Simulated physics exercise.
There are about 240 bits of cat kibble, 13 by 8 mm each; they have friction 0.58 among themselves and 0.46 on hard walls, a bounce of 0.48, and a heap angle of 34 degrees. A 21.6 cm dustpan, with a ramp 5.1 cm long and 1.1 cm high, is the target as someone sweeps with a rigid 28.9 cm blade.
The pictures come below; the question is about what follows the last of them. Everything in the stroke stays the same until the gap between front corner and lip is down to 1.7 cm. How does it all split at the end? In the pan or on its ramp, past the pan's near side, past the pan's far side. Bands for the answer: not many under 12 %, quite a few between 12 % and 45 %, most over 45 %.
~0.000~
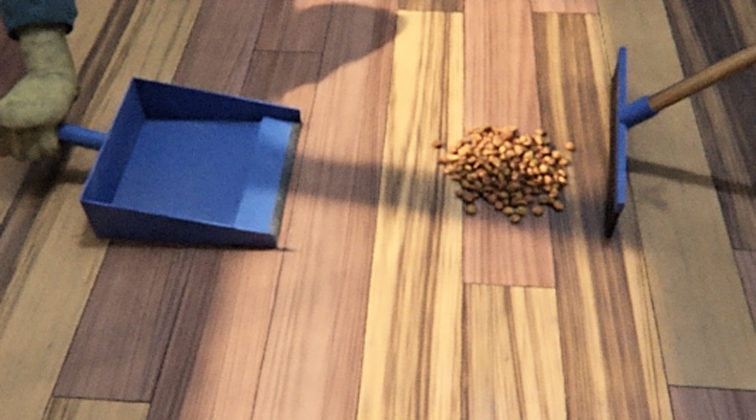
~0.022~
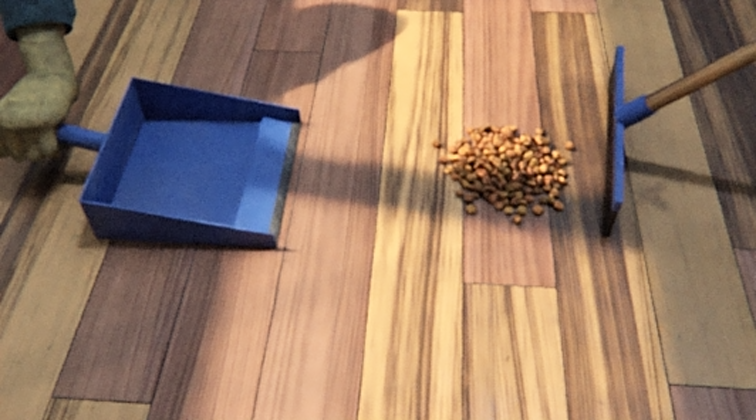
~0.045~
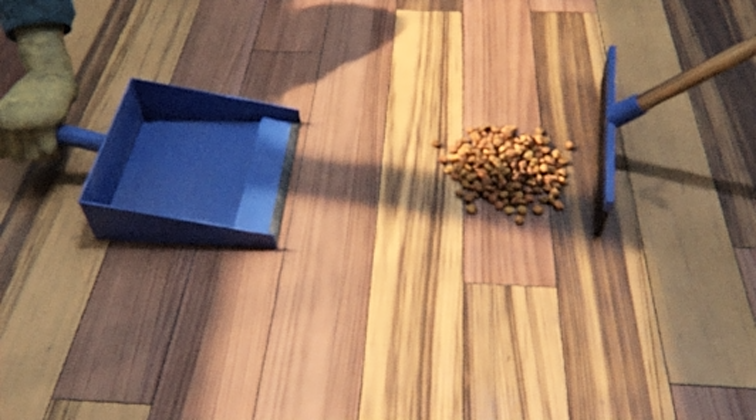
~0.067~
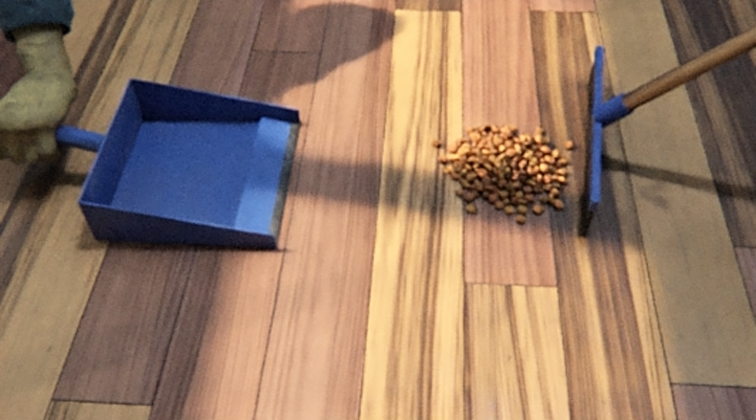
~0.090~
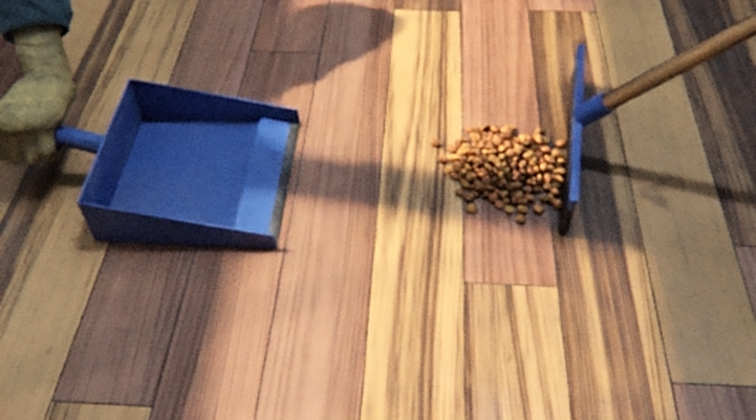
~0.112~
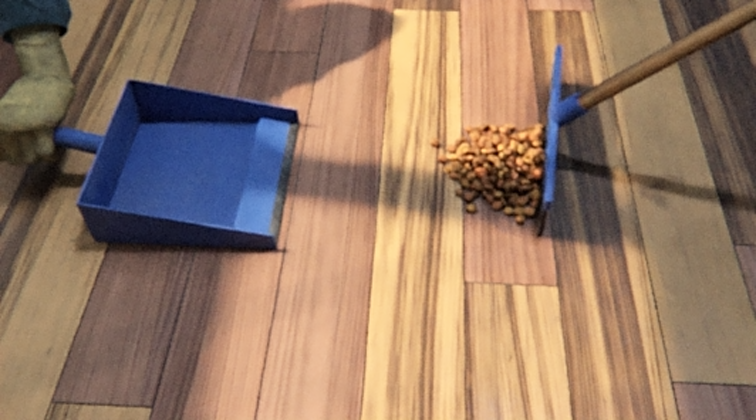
In the pan or on its ramp: Most; past the pan's near side: Not many; past the pan's far side: Quite a few.
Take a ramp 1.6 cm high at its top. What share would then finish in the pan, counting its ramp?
That would give something like 55 per cent.
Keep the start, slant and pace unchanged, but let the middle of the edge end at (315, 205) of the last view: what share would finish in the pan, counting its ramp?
About 55 %.
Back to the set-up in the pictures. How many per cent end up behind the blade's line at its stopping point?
My guess is close to 0 per cent.
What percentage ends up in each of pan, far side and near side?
The pan ends at 60 per cent, the near side at 0 per cent and the far side at 25 per cent.
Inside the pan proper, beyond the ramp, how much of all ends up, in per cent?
Around 35 in a hundred.
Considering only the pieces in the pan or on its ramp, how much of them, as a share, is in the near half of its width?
Estimate: Close to 40 %.
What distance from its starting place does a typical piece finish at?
Roughly 36 cm.
Then, at 0.23 s, middle of the blade 17 cm from the lip; 0 % over the lip, far side 15 %, near side 0 %.
Then, at 0.31 s, middle of the blade 7 cm from the lip; 0 % over the lip, far side 20 %, near side 0 %.
After 0.53 s, middle of the blade 4 cm from the lip; 60 % over the lip, far side 25 %, near side 0 %.
In the end, at 1.3 s, pan 60 %, near side 0 %, far side 25 %, in front of the lip or behind the blade 15 %.
